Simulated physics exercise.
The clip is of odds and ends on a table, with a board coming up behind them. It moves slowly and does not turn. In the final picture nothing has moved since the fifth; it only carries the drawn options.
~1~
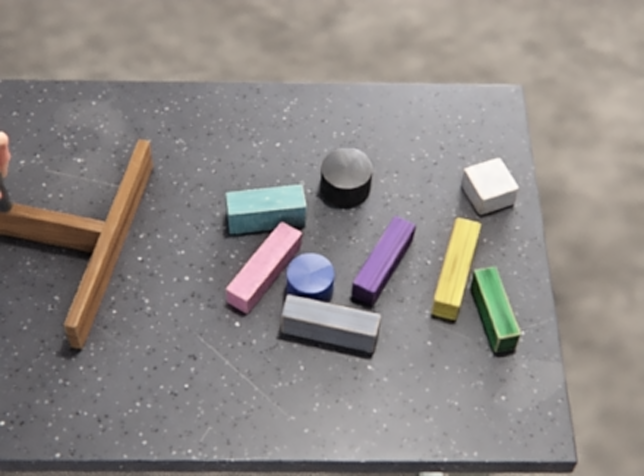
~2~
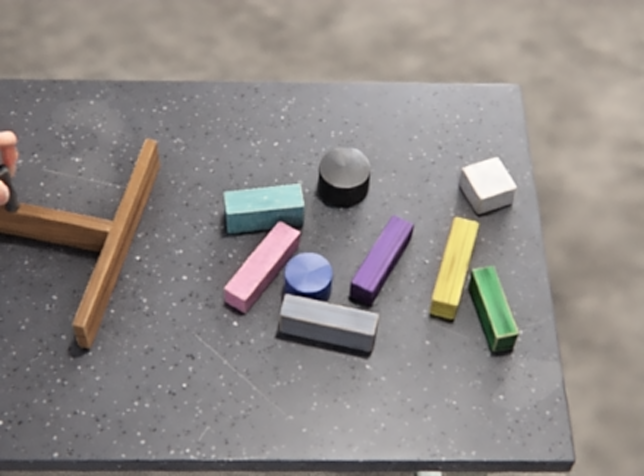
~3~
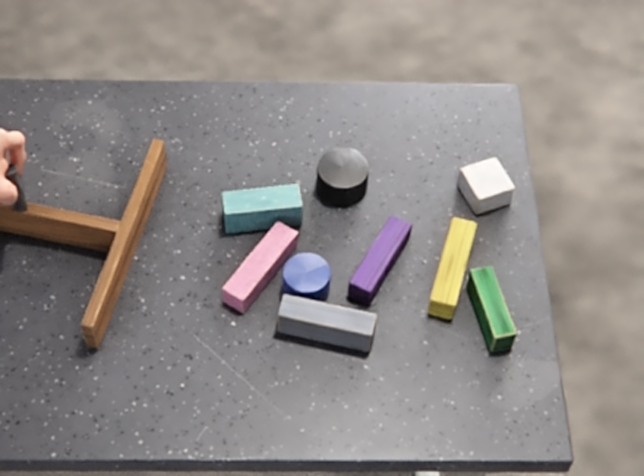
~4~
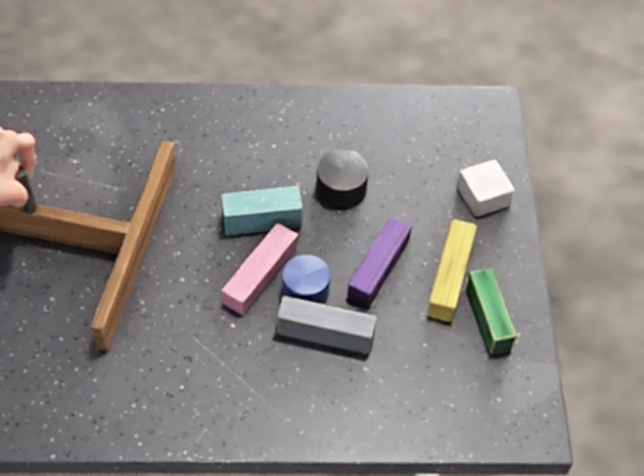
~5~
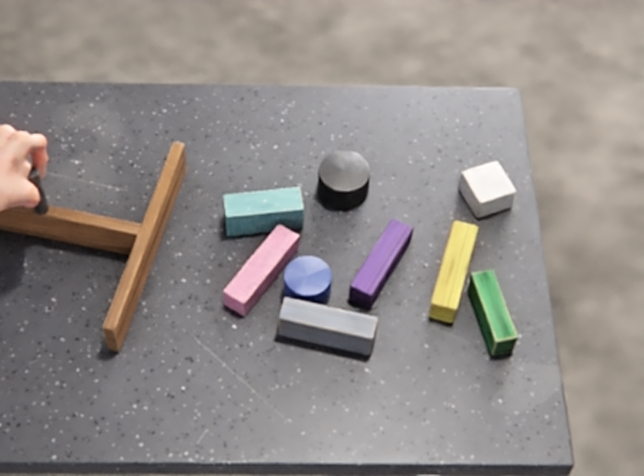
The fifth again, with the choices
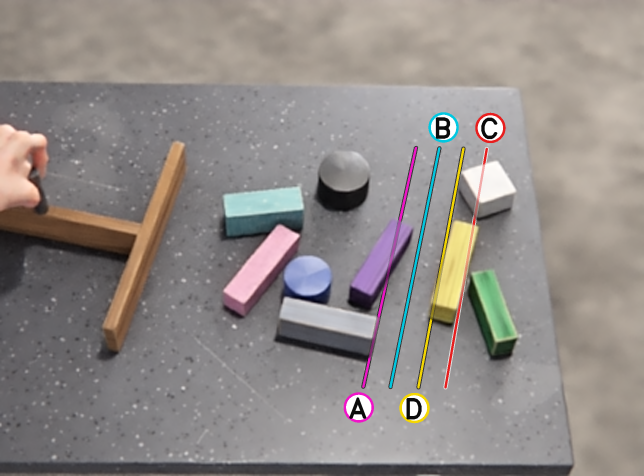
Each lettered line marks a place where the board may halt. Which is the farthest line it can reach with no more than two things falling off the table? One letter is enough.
No farther than D.
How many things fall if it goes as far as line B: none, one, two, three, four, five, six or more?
The count is none.
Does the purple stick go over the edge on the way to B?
No.
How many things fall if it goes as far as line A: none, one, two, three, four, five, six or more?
In all, none.
On the copy, A at (392, 259); B at (417, 259); C at (468, 260); D at (443, 259).
On D. First, board (252, 231); pink bar (272, 273); turquoise bar (310, 219).
Then, board (360, 233); green stick (501, 314); yellow stick (477, 275).
Finally, board (442, 233); green stick over the edge; yellow stick over the edge; two fallen.
By contrast, A is within the limit but short; B is within the limit but short; C drops four.
